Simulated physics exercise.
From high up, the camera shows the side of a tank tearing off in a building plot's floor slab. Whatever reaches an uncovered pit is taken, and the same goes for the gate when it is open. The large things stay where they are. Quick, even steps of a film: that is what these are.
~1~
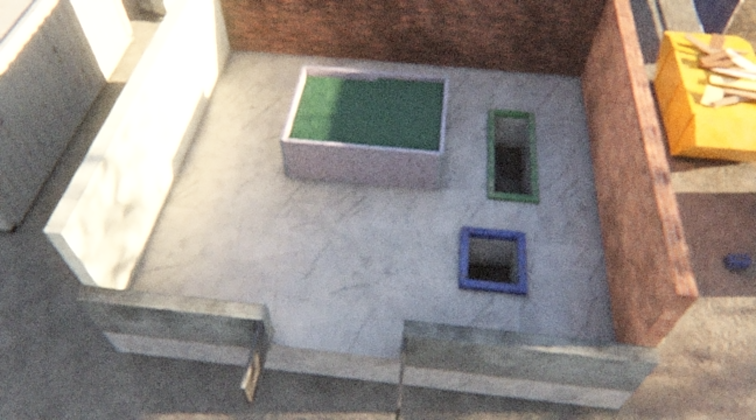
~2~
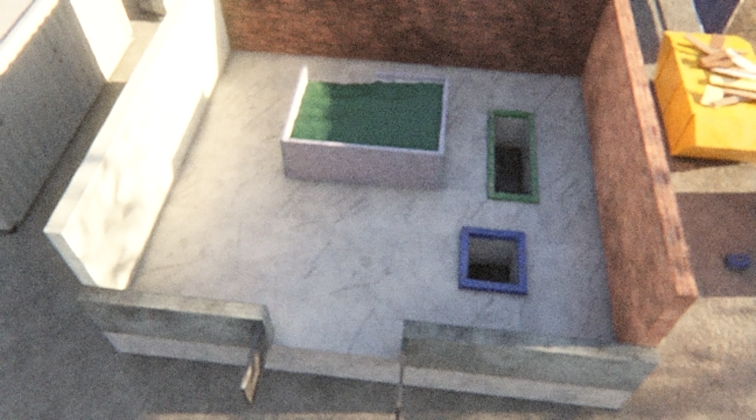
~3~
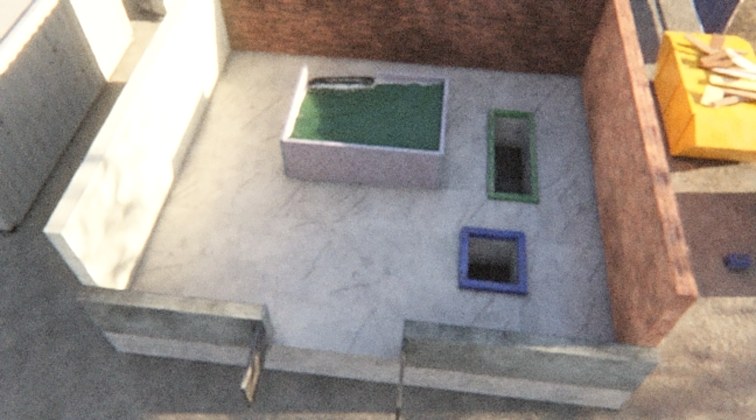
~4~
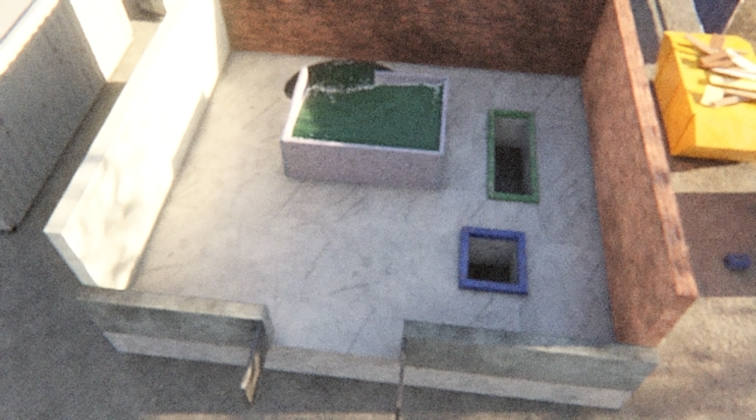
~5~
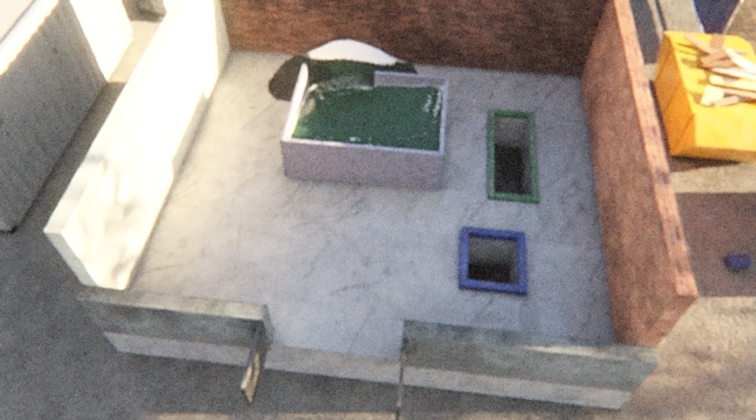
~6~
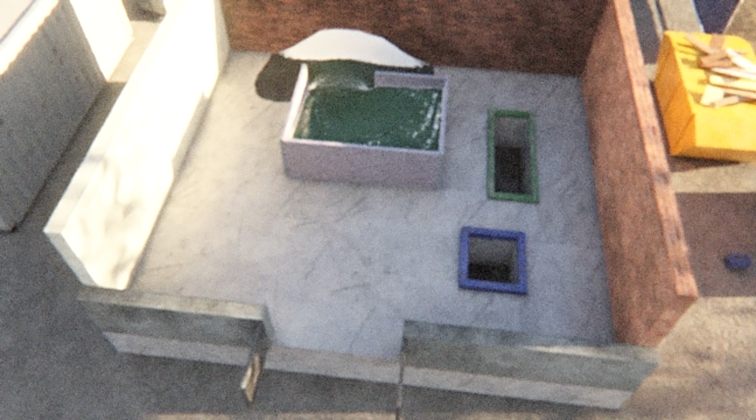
At the start, a raised tank of still green water stands on a walled concrete floor beside green-framed and blue-framed openings. Then the water drops at its far side and stirs, and a dark patch emerges behind the tank. The patch spreads sideways, with a pale, foamy area widening toward the brick wall.
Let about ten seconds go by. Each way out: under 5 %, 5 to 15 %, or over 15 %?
As I see it, the gate ends up mid-range - five to fifteen per cent, the green pit ends up mid-range - five to fifteen per cent, the blue pit ends up low - beneath five per cent.
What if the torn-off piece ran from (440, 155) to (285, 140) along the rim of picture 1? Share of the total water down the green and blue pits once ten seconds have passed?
Green 0 %, blue 2 %.
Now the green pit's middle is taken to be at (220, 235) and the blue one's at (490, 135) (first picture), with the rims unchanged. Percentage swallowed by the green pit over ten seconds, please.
Share for green, in per cent: 14.
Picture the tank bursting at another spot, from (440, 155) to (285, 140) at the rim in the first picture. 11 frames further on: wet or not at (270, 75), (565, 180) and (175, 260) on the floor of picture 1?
The first would be still unwetted, the second still unwetted and the third drenched.
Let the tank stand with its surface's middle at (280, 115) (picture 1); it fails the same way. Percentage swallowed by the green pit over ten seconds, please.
Within ten seconds the green pit collects 20 percent of the total.
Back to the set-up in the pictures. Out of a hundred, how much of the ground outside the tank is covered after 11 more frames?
About 30 %.
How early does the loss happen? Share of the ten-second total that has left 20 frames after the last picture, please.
Estimate: 20 %.
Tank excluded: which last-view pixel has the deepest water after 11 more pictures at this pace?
Close to (239, 51), I'd say.
A moment on, water covers 15 % of the floor; the gate 0 %, the green pit 0 %, the blue pit 0 %.
Next, water covers 30 % of the floor; the gate 0 %, the green pit 0 %, the blue pit 0 %.
Then, water covers 60 % of the floor; the gate 0 %, the green pit 3 %, the blue pit 0 %.
Later, water covers 85 % of the floor; the gate 3 %, the green pit 6 %, the blue pit 0 %.
In the end, water covers 95 % of the floor; the gate 8 %, the green pit 9 %, the blue pit 0 %.
